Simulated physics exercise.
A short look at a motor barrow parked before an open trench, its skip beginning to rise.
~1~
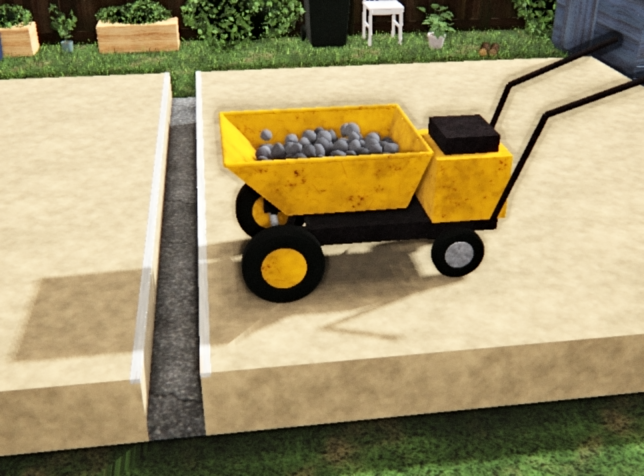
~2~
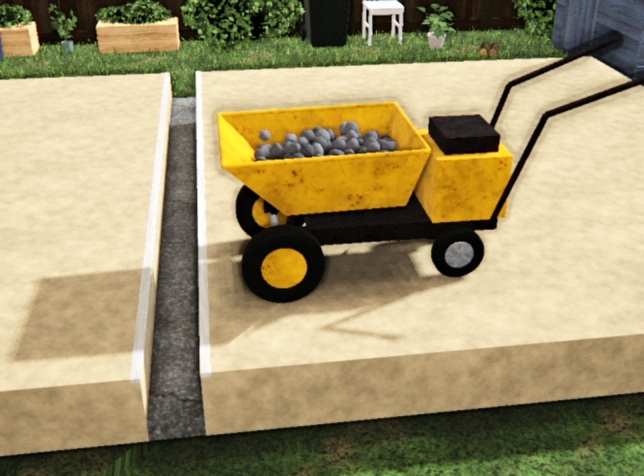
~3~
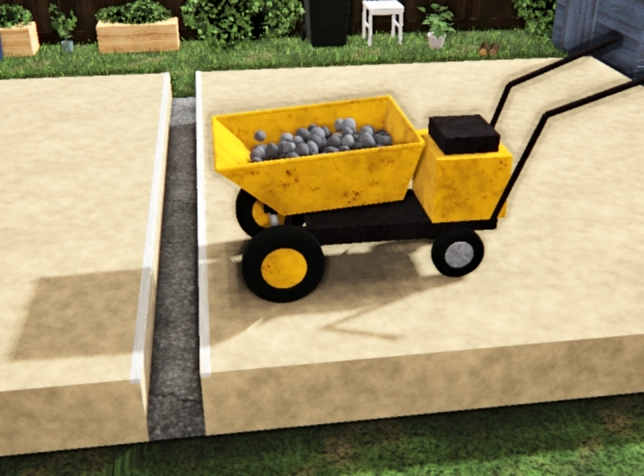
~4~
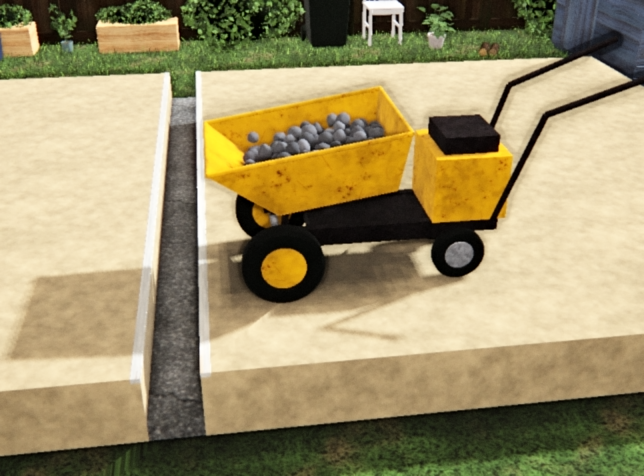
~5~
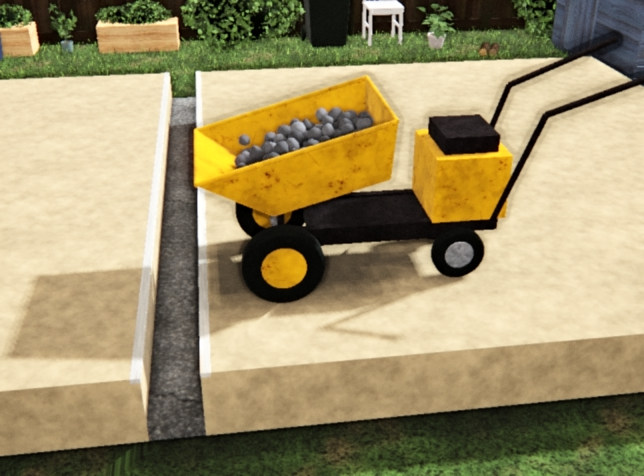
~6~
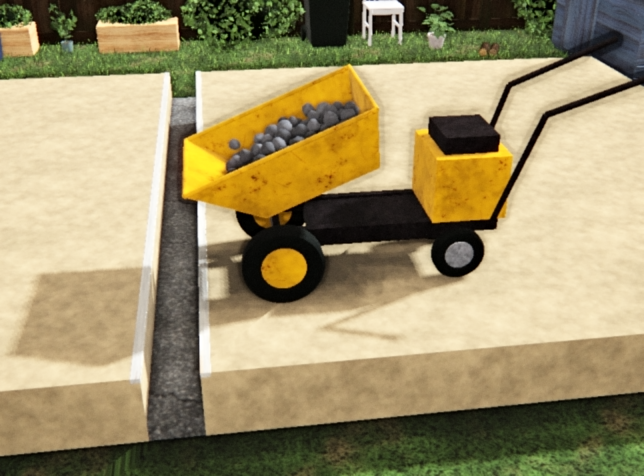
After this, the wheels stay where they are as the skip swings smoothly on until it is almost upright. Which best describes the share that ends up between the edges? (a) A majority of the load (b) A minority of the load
b, A minority of the load.
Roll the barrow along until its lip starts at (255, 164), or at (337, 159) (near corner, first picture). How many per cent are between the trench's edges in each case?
About 80 per cent for the first spot and about 40 per cent for the second.
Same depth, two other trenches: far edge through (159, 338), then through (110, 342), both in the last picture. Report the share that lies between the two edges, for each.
Lab note: Case 1 around 0 %, case 2 80 %.
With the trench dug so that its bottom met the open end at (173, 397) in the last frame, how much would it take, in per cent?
Estimated share: Approx. 20 per cent.
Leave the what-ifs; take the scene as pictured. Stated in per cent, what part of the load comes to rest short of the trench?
0 percent.
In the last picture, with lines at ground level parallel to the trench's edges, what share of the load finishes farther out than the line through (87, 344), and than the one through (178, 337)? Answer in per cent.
Near 30 % and near 80 %, in that order.
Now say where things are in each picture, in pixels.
The first frame shows lip of the skip (226, 166), level; top of the load (341, 148), round cobbles; first edge of the trench (204, 334); far edge (139, 339), the trench under half as wide as the skip, and about as deep as wide.
The second frame shows lip of the skip (223, 167), tipped barely; top of the load (349, 154).
The third frame shows lip of the skip (217, 170), tipped barely; top of the load (348, 141).
The fourth frame shows lip of the skip (208, 176), tipped a little; top of the load (349, 142).
The fifth frame shows lip of the skip (196, 185), tipped clearly; top of the load (339, 135).
The sixth frame shows lip of the skip (185, 196), tipped clearly; top of the load (348, 132); first edge of the trench (204, 334); far edge (139, 339).
Just after the last frame, skip tipped steeply; every one in the skip.
A moment on, skip tipped right over; roughly two thirds in the skip; about a tenth in or heaped over the trench; roughly a third beyond it; just a few falling.
Further on, skip tipped right over; about a tenth in the skip; roughly a quarter in or heaped over the trench; roughly two thirds beyond it.
When it is over, skip tipped right over; about a tenth in the skip; roughly a quarter in or heaped over the trench; roughly two thirds beyond it.
